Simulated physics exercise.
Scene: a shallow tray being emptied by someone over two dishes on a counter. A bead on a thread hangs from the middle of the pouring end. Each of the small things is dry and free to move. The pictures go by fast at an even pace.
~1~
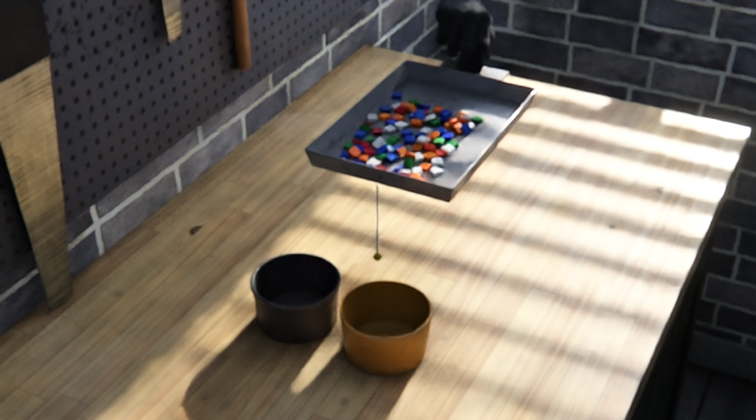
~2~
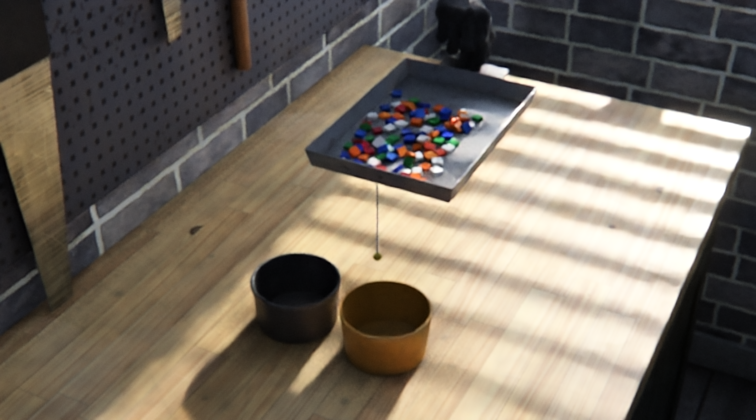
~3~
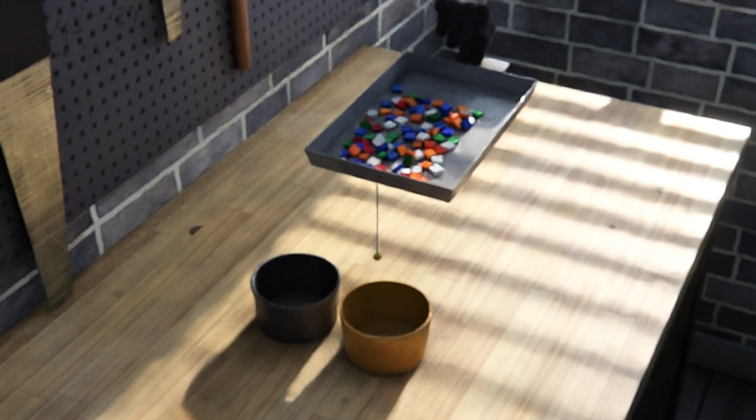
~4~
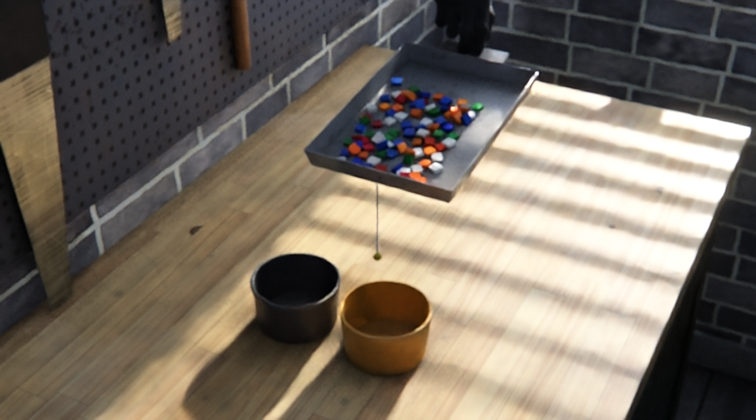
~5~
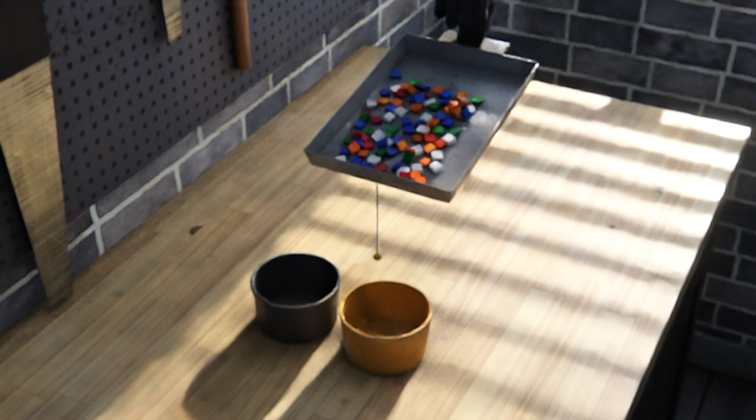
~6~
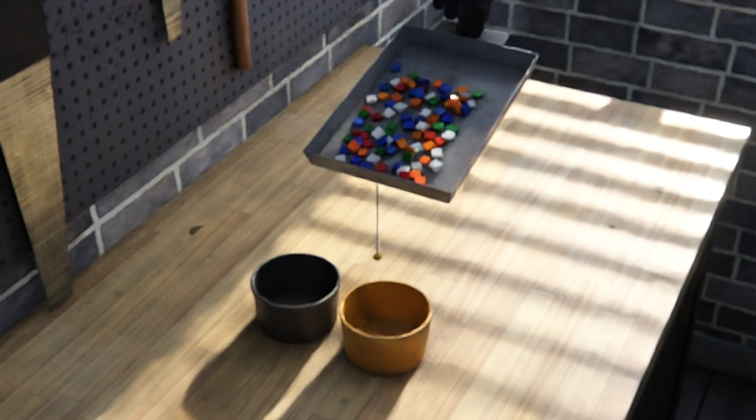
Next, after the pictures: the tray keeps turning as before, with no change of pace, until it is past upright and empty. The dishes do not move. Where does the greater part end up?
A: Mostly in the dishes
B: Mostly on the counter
Mostly in the dishes.
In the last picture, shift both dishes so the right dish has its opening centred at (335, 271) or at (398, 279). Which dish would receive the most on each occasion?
Result, first place: The righthand one; second place: The righthand one.
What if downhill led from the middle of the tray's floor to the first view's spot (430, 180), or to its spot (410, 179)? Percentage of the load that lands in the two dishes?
I'd say roughly 40 percent with the first slope, 60 percent with the other.
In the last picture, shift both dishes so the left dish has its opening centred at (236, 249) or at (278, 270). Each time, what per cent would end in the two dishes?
About 40 per cent, then about 70 per cent.
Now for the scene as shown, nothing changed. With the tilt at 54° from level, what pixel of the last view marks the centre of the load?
Near (387, 147).
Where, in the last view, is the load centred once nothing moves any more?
Close to (366, 335), more or less.
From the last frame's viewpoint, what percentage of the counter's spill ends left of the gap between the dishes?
0 per cent, roughly.
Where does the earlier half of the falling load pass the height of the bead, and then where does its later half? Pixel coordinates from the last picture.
Points: About (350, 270), then about (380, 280).
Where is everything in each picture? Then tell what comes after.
In the first picture, corners of the pouring end near (311, 148) and (450, 185), level; middle of the load near (409, 140), mosaic tiles; left dish near (274, 320); right dish near (365, 351); bead on its thread near (377, 256).
In the second picture, corners of the pouring end near (311, 148) and (450, 185), level; middle of the load near (409, 139).
In the third picture, corners of the pouring end near (311, 148) and (450, 186), tipped barely, level across its low end; middle of the load near (409, 137).
In the fourth picture, corners of the pouring end near (310, 148) and (449, 186), tipped a little, level across its low end; middle of the load near (409, 133).
In the fifth picture, corners of the pouring end near (310, 149) and (449, 187), tipped a little, level across its low end; middle of the load near (409, 130).
In the sixth picture, corners of the pouring end near (309, 149) and (448, 189), tipped a little, level across its low end; middle of the load near (409, 126); left dish near (274, 320); right dish near (365, 351).
Shortly afterwards, tray tipped steeply; the whole lot on the tray.
Next, tray tipped right over; the bulk on the tray; only a few in the right dish; only a few in the left dish; only a few outside both; a little in the air.
Some moments later, tray tipped past a quarter turn; near half in the right dish; near a third in the left dish; near a quarter outside both.
In the end, tray tipped past a quarter turn; near half in the right dish; near a third in the left dish; near a quarter outside both.
